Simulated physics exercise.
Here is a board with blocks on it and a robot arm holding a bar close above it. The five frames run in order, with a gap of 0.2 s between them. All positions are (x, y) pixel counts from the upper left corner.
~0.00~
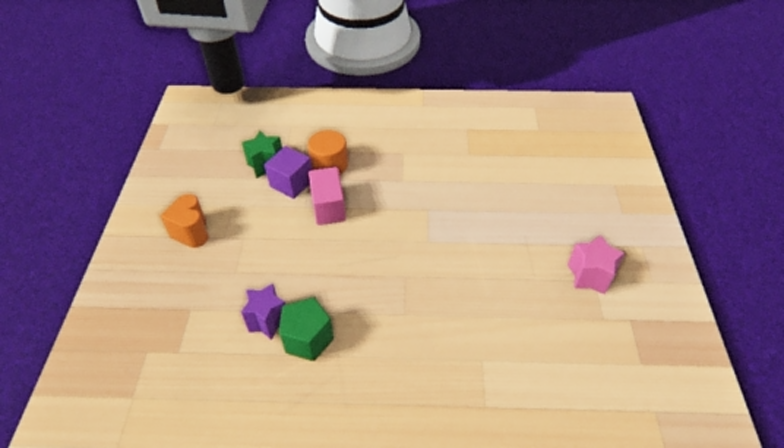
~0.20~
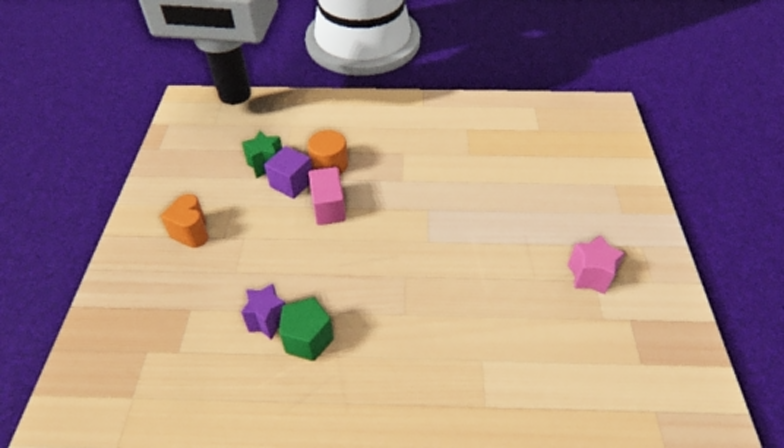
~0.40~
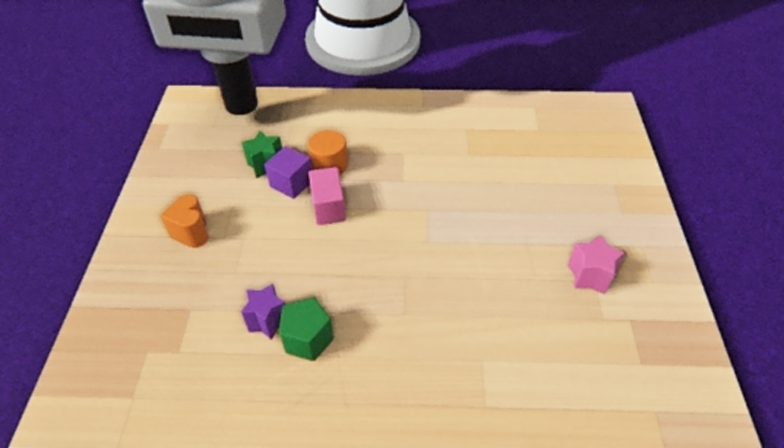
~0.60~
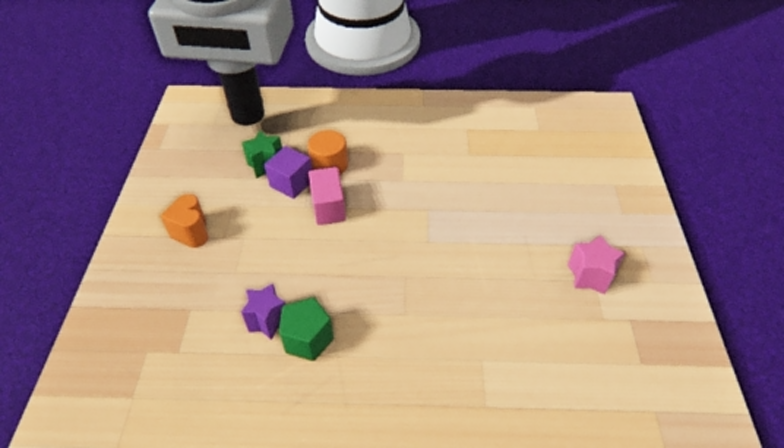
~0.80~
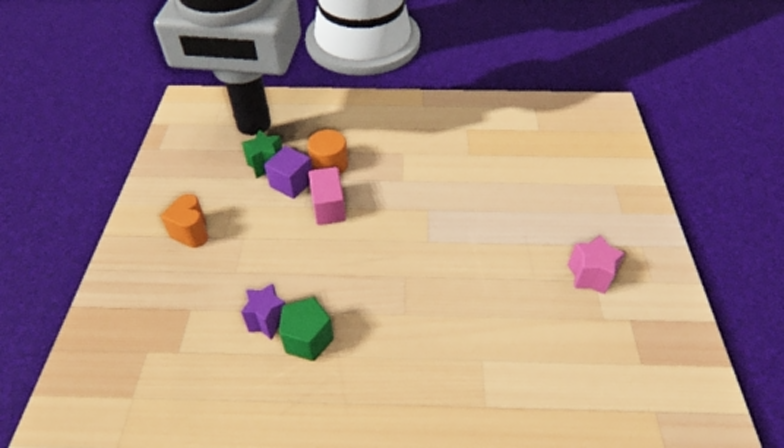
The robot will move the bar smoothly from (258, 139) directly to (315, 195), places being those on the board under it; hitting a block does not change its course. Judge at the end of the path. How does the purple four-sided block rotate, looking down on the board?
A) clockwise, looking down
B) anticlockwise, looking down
The answer is B.
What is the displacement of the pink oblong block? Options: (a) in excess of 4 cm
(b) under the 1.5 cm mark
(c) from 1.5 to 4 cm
(c)
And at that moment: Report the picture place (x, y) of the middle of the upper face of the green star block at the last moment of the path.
The middle of the upper face of the green star block will lie at about (266, 171) in the picture.
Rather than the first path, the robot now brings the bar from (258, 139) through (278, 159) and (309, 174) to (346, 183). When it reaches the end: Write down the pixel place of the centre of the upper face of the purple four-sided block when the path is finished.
By then it is at (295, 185).
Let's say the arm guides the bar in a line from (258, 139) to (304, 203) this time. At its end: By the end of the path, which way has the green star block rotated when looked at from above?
Answer: Clockwise.
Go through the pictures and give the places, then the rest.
The first frame shows bar's lower end at (229, 85); green star block at (261, 143); purple four-sided block at (287, 161); pink oblong block at (326, 184); orange circle at (327, 142).
The second frame shows bar at (236, 96); blocks still.
The third frame shows bar at (242, 106); blocks still.
The fourth frame shows bar at (248, 116); blocks still.
The fifth frame shows bar at (254, 125); green star block at (261, 143); purple four-sided block at (287, 161); pink oblong block at (326, 184); orange circle at (327, 142).
What follows on the original path. One third of the way, bar at (274, 144); green star block at (265, 159), turned 40° clockwise; purple four-sided block at (295, 175), turned 30° anticlockwise; pink oblong block at (330, 187).
Two thirds of the way, bar at (293, 162); green star block at (265, 169), turned 95° clockwise; purple four-sided block at (292, 187), turned 70° anticlockwise; pink oblong block at (331, 188).
At the end, bar at (313, 181); green star block at (266, 171), turned 115° clockwise; purple four-sided block at (294, 199), turned 35° anticlockwise; pink oblong block at (341, 197); orange circle still.
